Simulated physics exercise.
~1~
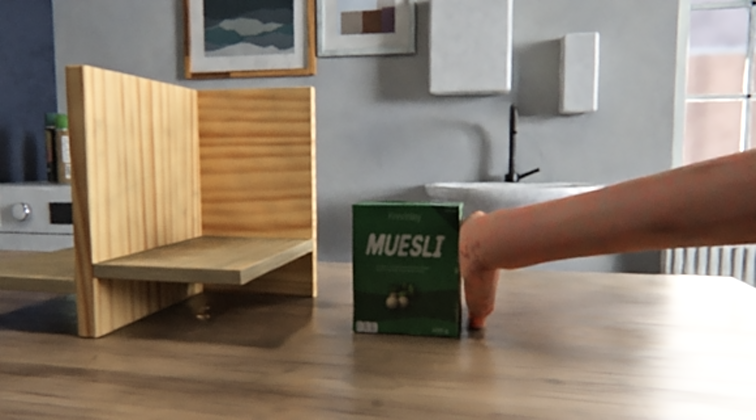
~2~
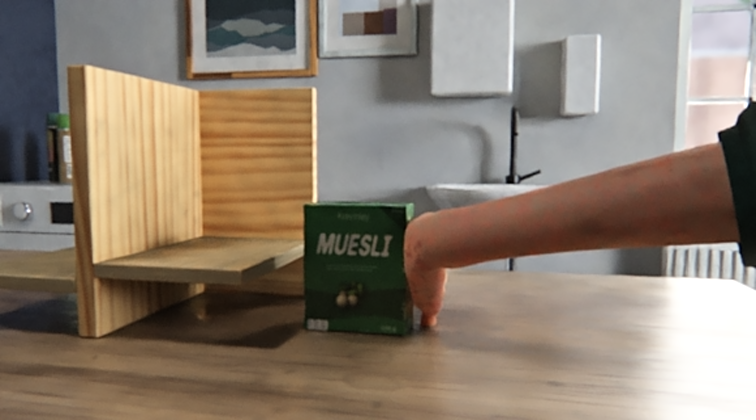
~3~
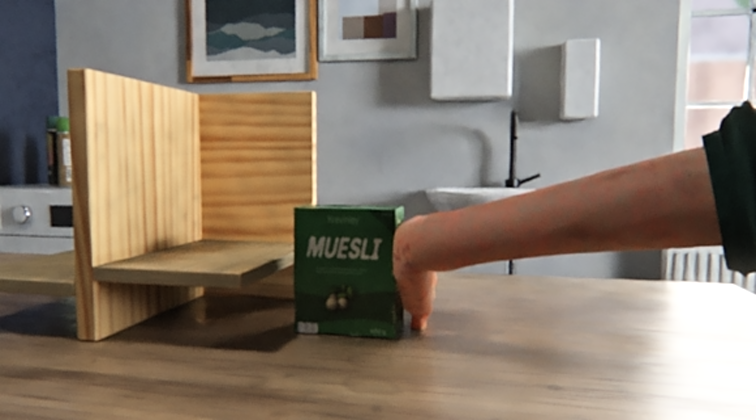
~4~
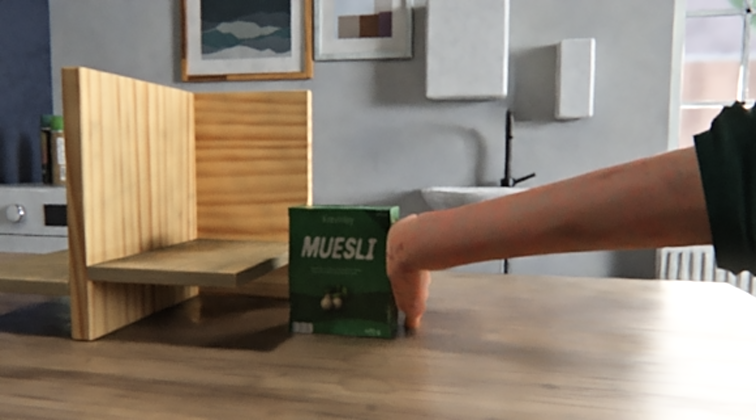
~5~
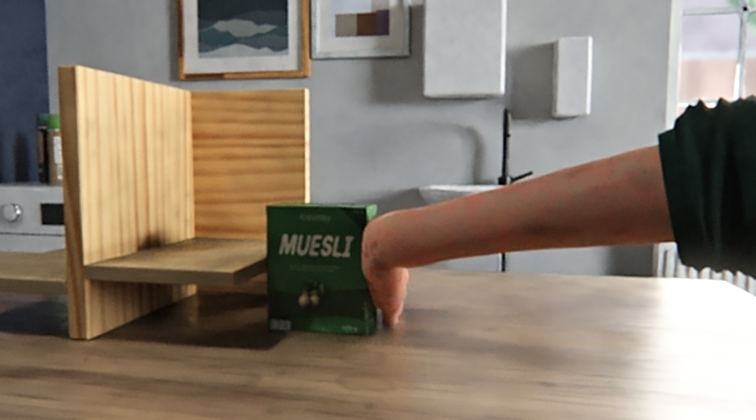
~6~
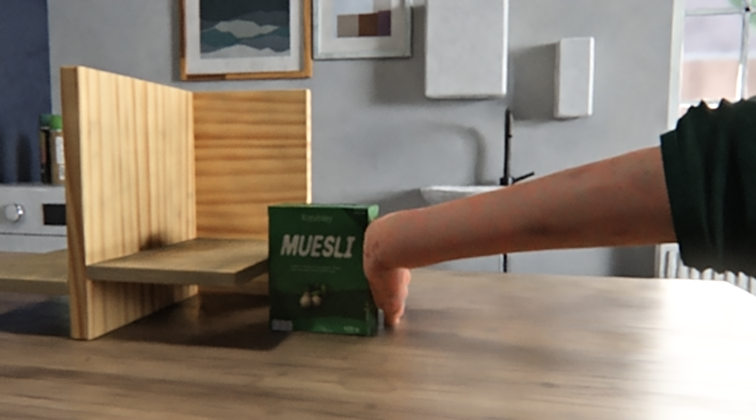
A hand slid a green muesli box to the left across a wooden table toward a small wooden rack, keeping it upright, until the box, too tall to pass under the shelf, stopped at its edge with the hand still behind it.
